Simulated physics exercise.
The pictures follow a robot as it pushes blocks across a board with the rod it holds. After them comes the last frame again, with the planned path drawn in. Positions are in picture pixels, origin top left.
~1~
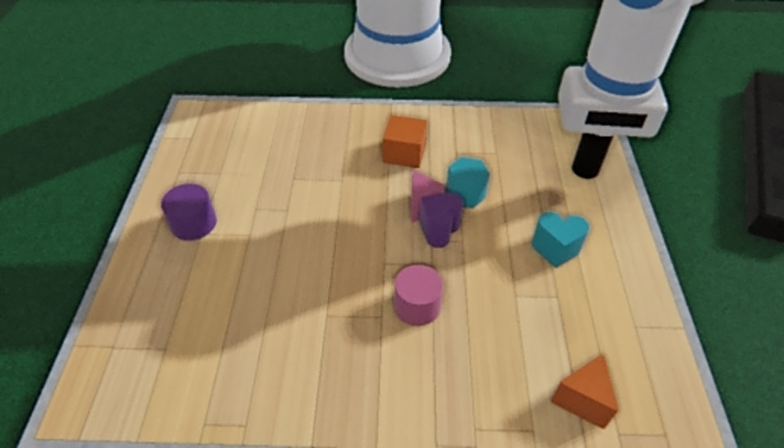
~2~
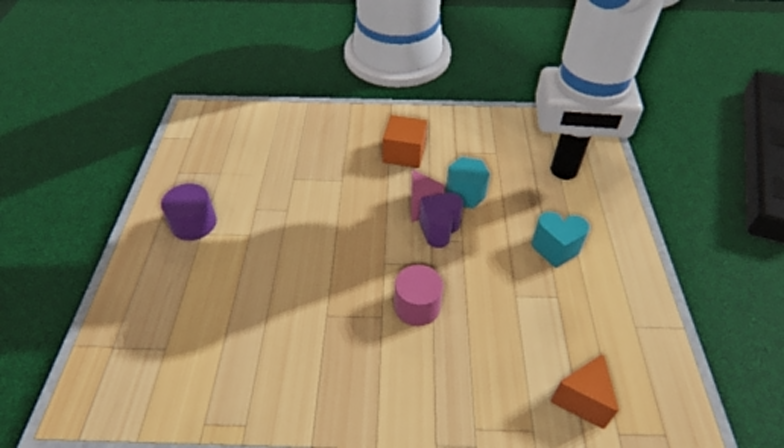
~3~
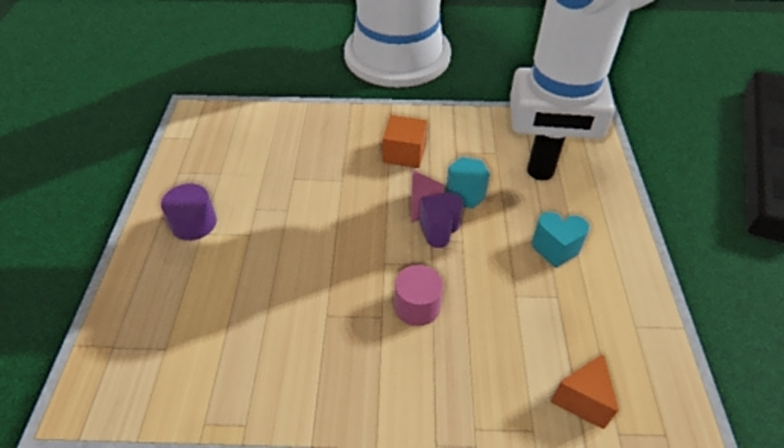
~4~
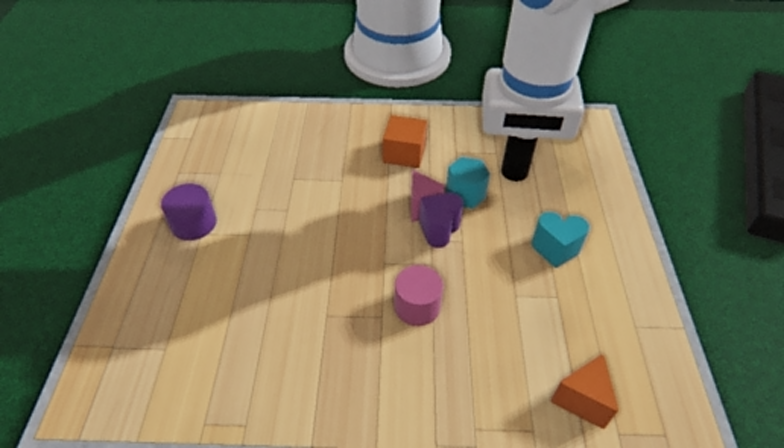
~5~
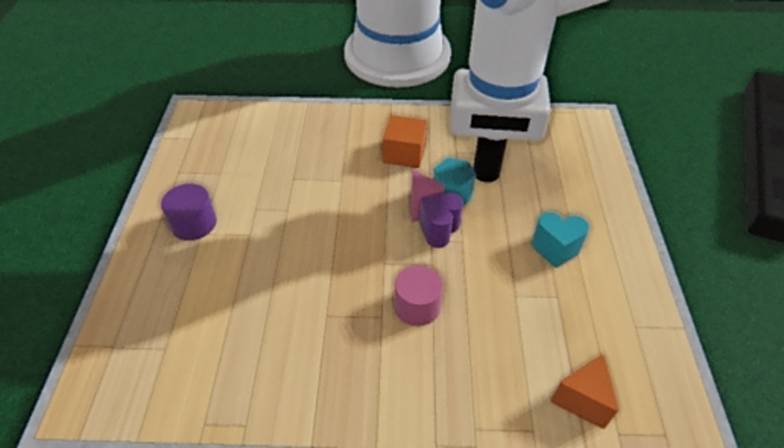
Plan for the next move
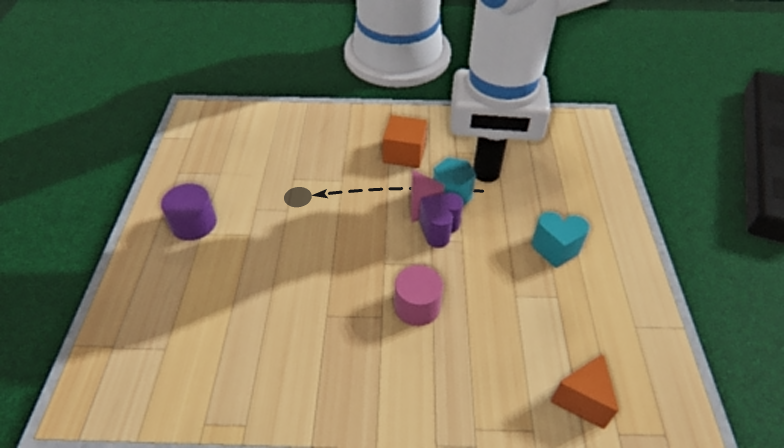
On a wooden board over a green surface, a white robot arm with a black rod moves left past a turquoise heart, then nudges a turquoise block slightly left beside pink and purple blocks, while the orange blocks stay still.
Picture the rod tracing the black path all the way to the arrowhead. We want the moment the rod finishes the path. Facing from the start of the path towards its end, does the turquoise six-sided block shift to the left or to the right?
Over to the left.
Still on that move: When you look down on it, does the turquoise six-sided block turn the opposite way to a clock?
In short: Yes.
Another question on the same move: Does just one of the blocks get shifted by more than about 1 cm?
The answer is no.
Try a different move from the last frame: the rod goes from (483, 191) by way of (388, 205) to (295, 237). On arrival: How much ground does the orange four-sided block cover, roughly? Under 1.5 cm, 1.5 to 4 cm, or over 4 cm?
It moves only a bit, under 1.5 cm.
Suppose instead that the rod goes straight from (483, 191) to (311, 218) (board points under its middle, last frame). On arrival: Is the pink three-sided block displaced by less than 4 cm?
No, I don't think so.
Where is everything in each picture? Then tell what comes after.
The first picture shows lower end of the rod (585, 170), tops of blocks, orange four-sided block (405, 129), pink three-sided block (423, 184), turquoise six-sided block (469, 170).
The second picture shows rod (564, 171), blocks as before.
The third picture shows rod (540, 172), blocks as before.
The fourth picture shows rod (515, 172), blocks as before.
The fifth picture shows rod (486, 173), orange four-sided block (405, 129), pink three-sided block (423, 184), turquoise six-sided block (455, 171).
The drawn path runs from (483, 191) through (421, 189) and (360, 191) to (298, 197).
What follows on the original path. One third of the way, rod (422, 171); pink three-sided block (380, 200); turquoise six-sided block (394, 179), turned 40° anticlockwise.
Two thirds of the way, rod (358, 173); pink three-sided block (365, 212), turned 55° anticlockwise; turquoise six-sided block (346, 190), turned 110° anticlockwise.
At the end, rod (295, 179); orange four-sided block not moved; pink three-sided block (365, 212), turned 55° anticlockwise; turquoise six-sided block (333, 193), turned 145° anticlockwise.
